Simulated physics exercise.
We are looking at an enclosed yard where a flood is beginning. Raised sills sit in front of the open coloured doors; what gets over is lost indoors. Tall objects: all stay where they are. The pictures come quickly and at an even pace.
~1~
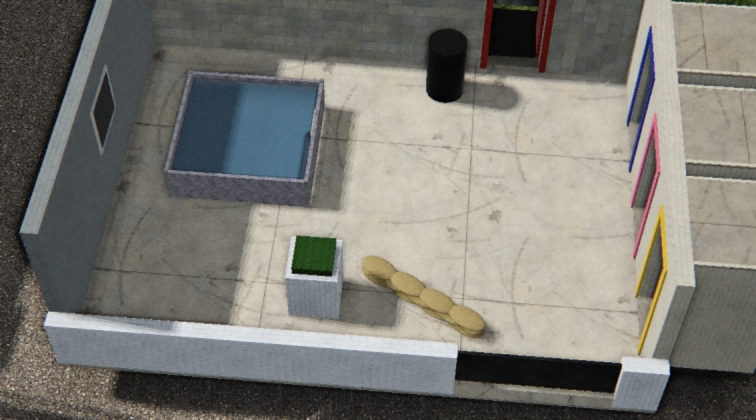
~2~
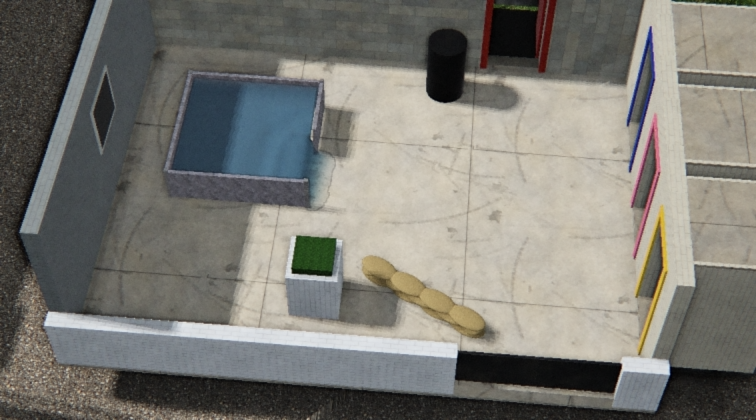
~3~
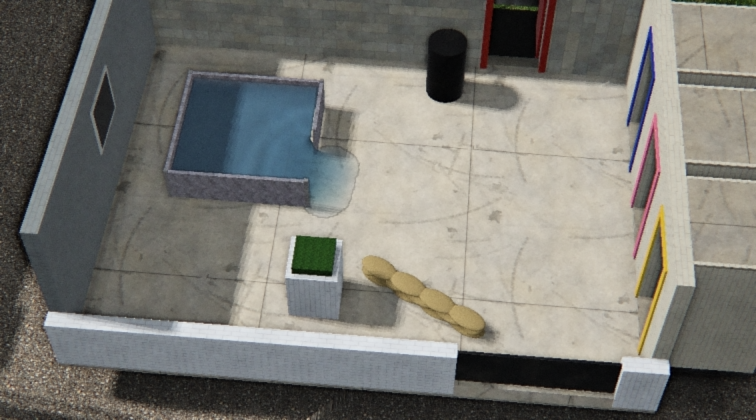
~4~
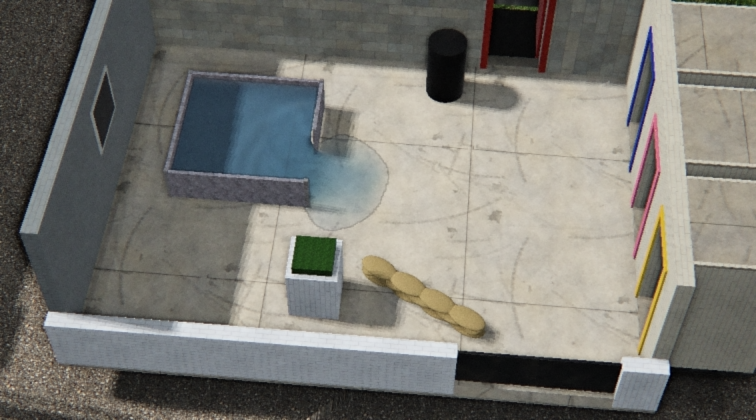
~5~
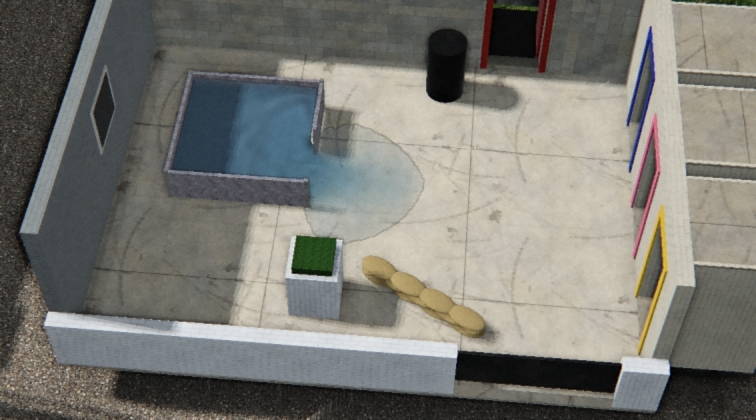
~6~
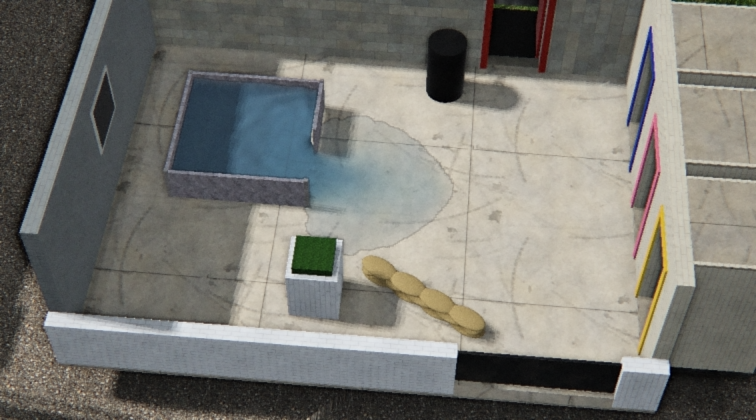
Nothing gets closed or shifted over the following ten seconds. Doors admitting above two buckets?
Blue door not above, pink door above, red door not above, yellow door above.
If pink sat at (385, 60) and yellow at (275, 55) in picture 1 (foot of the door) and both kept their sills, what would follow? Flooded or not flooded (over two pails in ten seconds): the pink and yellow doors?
Result - pink door: Remains below the limit; yellow door: Remains below the limit.
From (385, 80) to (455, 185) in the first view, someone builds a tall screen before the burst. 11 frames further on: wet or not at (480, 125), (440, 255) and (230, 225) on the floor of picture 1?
Taking the points in order, they are high and dry, inundated and high and dry.
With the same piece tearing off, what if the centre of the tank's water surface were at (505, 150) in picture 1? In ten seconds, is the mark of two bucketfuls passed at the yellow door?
Result for yellow: It doesn't reach it.
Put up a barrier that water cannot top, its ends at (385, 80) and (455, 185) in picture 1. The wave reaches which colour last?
The red-painted one.
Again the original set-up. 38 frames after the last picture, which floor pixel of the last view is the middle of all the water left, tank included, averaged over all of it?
Roughly at (438, 193).
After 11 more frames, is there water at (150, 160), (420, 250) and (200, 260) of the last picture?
As listed, the points end up high and dry, soaked and high and dry.
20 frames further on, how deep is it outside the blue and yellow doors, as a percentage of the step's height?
I'd put it at close to 110 and 240 per cent.
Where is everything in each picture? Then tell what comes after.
Still water in the tank at (247, 128), in the first frame.
The front is at (325, 155), out from the gap at (309, 172), in the second frame.
Water pours out at (309, 173) and has run to (353, 162), in the third frame.
The front is at (382, 167), out from the gap at (309, 173), in the fourth frame.
The front is at (417, 179), out from the gap at (309, 173), in the fifth frame.
Water pours out at (309, 172) and has run to (447, 184), in the sixth frame.
A moment on, water covers 20 % of the floor; the blue door not reached, the pink door not reached, the red door not reached, the yellow door not reached.
Next, water covers 40 % of the floor; the blue door not reached, the pink door wet at the sill, nothing in, the red door not reached, the yellow door not reached.
Then, water covers 55 % of the floor; the blue door under two buckets in, the pink door over two buckets in, the red door wet at the sill, nothing in, the yellow door over two buckets in.
Later, water covers 55 % of the floor; the blue door under two buckets in, the pink door far over two buckets in, the red door wet at the sill, nothing in, the yellow door far over two buckets in.
In the end, water covers 65 % of the floor; the blue door under two buckets in, the pink door far over two buckets in, the red door wet at the sill, nothing in, the yellow door far over two buckets in.
